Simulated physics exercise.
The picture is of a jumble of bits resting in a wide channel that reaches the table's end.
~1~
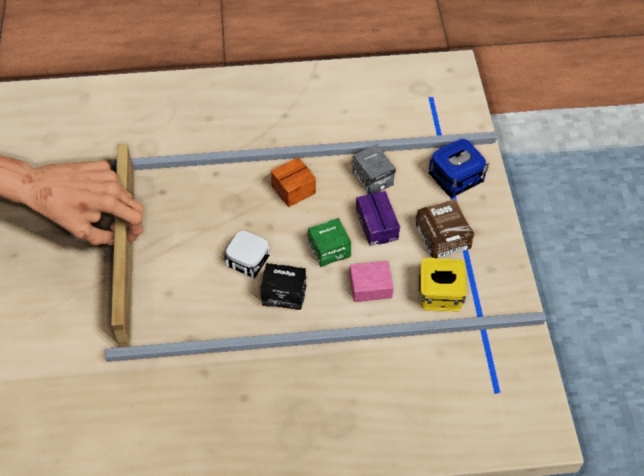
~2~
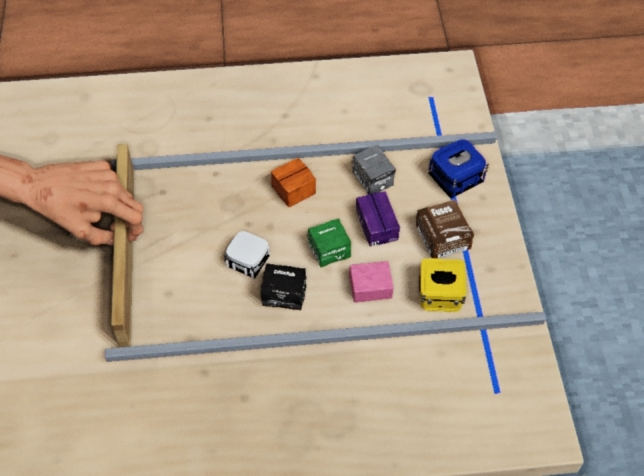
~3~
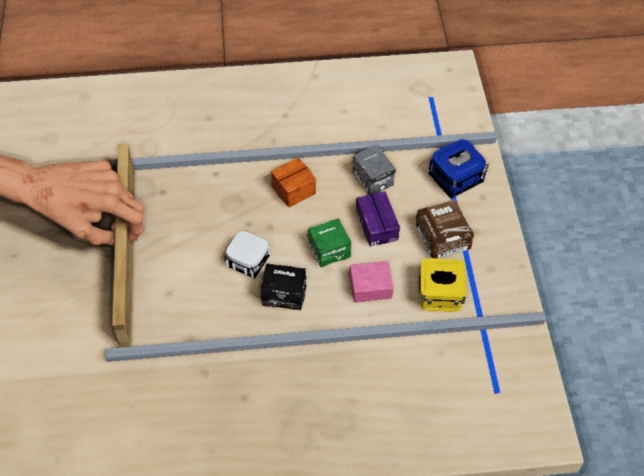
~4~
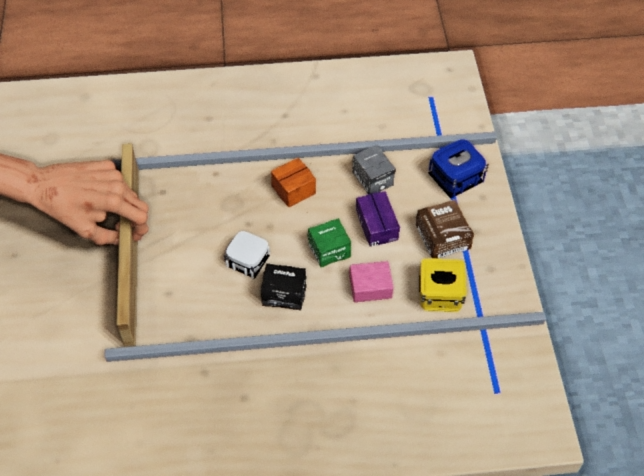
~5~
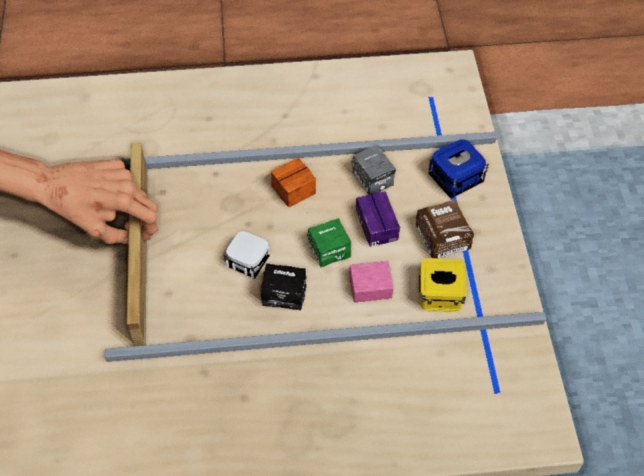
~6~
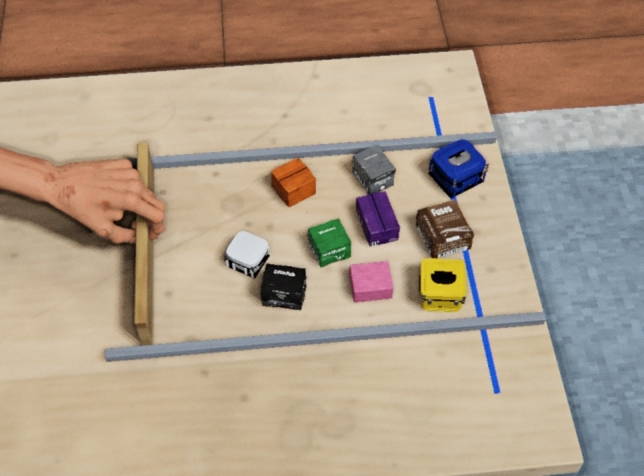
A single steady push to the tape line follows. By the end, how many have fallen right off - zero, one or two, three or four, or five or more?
From what happens, the ones that come off the end make three or four in total.
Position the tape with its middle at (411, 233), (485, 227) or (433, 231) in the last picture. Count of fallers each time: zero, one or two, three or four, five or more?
First none, then five or more, and lastly just one or two.
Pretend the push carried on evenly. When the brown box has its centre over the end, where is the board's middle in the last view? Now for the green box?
Around (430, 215), then around (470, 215).
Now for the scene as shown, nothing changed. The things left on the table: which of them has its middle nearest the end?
That's the pink block.
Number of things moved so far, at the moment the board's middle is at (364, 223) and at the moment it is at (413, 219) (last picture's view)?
The count reaches 9 first and 10 second.
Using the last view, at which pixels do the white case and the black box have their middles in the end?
Around (479, 229) and around (492, 265).
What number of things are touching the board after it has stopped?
The count in contact is 3.
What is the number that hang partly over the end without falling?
Answer: 4.
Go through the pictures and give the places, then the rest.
In the first frame, blue case (458, 167); brown box (444, 229); yellow case (442, 285); board (124, 242); tape (461, 229).
In the second frame, brown box (444, 229); grey box (374, 170).
In the third frame, yellow case (442, 285); pink block (371, 282).
In the fourth frame, blue case (458, 168); orange box (294, 182).
In the fifth frame, brown box (444, 229); white case (248, 255).
In the sixth frame, blue case (458, 168); brown box (444, 229); yellow case (442, 285); board (145, 240); tape (461, 229).
Soon after, none off yet; blue case at rest near (458, 168); brown box at rest near (444, 229); yellow case at rest near (442, 285).
At rest, the number that fall off is three or four; fallen, yellow case, brown box and blue case.
